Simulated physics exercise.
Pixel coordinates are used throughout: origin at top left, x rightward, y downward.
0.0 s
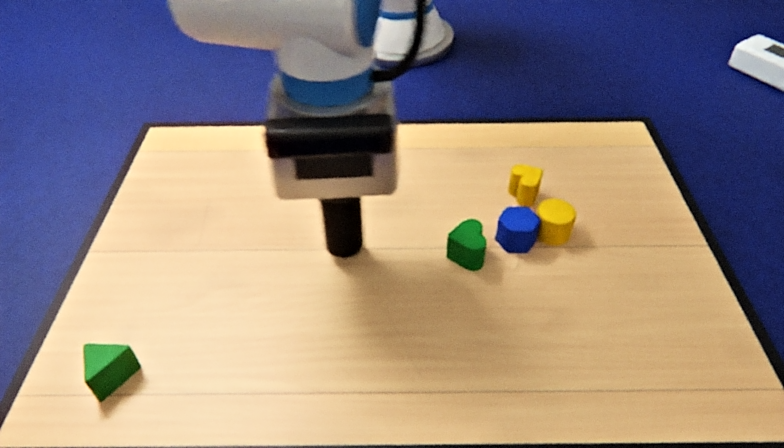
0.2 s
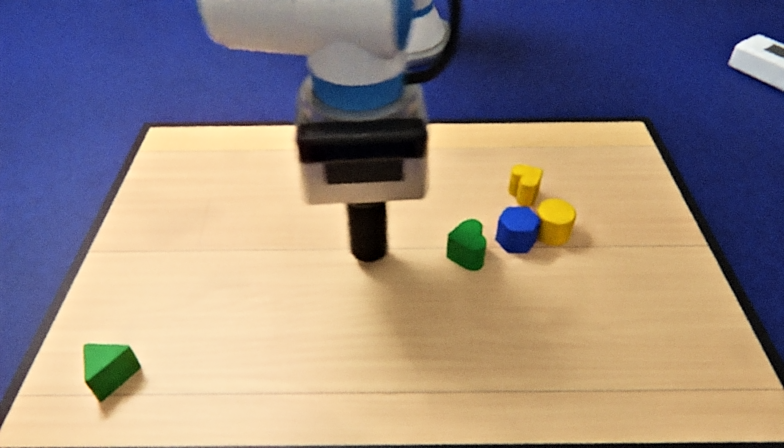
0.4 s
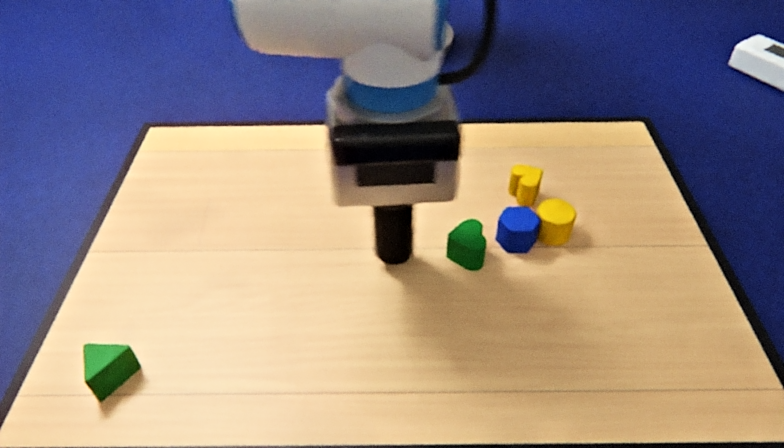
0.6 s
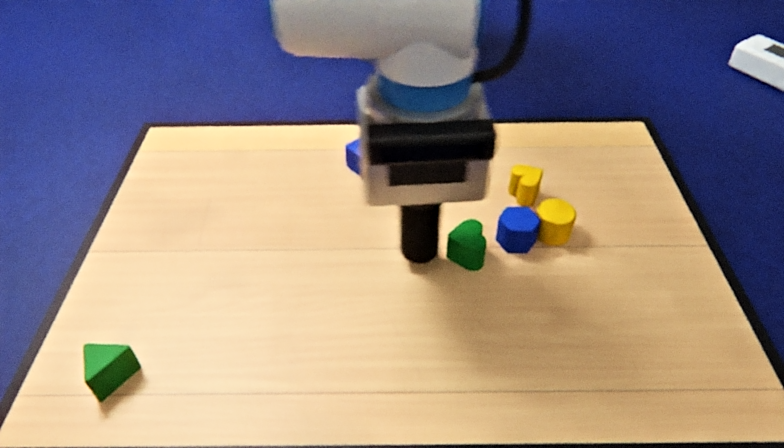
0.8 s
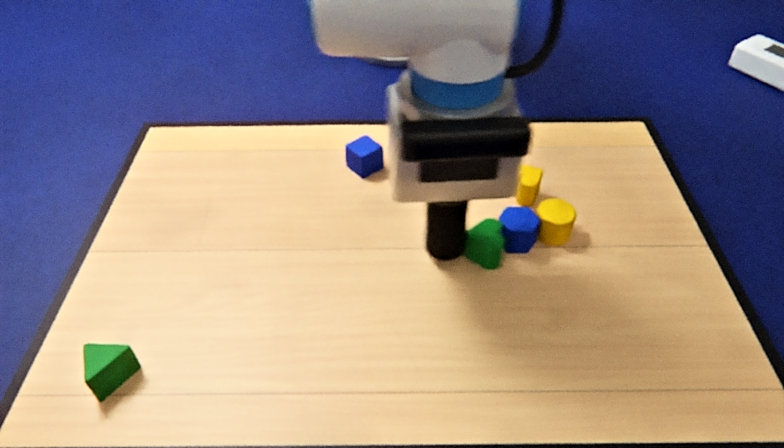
At first, a robot arm holds a black stick over a wooden board, left of a green heart-shaped block grouped near blue and yellow blocks, with a green triangular block at lower left. The arm moves steadily right, revealing a blue cube behind it, then pushes the green heart rightward against the blue six-sided block.
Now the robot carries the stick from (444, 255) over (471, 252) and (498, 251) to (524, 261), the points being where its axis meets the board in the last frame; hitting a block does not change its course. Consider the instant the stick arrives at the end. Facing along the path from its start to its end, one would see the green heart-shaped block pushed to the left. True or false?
That is true.
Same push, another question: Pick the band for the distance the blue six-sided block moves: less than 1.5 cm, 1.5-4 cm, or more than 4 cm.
Offset: Above 4 cm.
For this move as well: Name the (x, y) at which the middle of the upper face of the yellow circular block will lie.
Around pixel (597, 199).
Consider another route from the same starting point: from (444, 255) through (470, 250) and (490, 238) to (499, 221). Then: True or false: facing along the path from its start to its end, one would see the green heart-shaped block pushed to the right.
This is true.
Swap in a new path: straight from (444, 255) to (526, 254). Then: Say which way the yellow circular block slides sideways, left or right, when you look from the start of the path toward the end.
Well, taking the path from its start to its end as straight ahead, the yellow circular block moves to the left.
On the path given first. Halfway along, stick (487, 242); green heart-shaped block (526, 220), turned 35° anticlockwise; blue six-sided block (551, 207), turned 25° clockwise; yellow circular block (587, 204).
At the end, stick (525, 253); green heart-shaped block (552, 222), turned 85° anticlockwise; blue six-sided block (558, 199); yellow heart-shaped block in place; yellow circular block (597, 199).
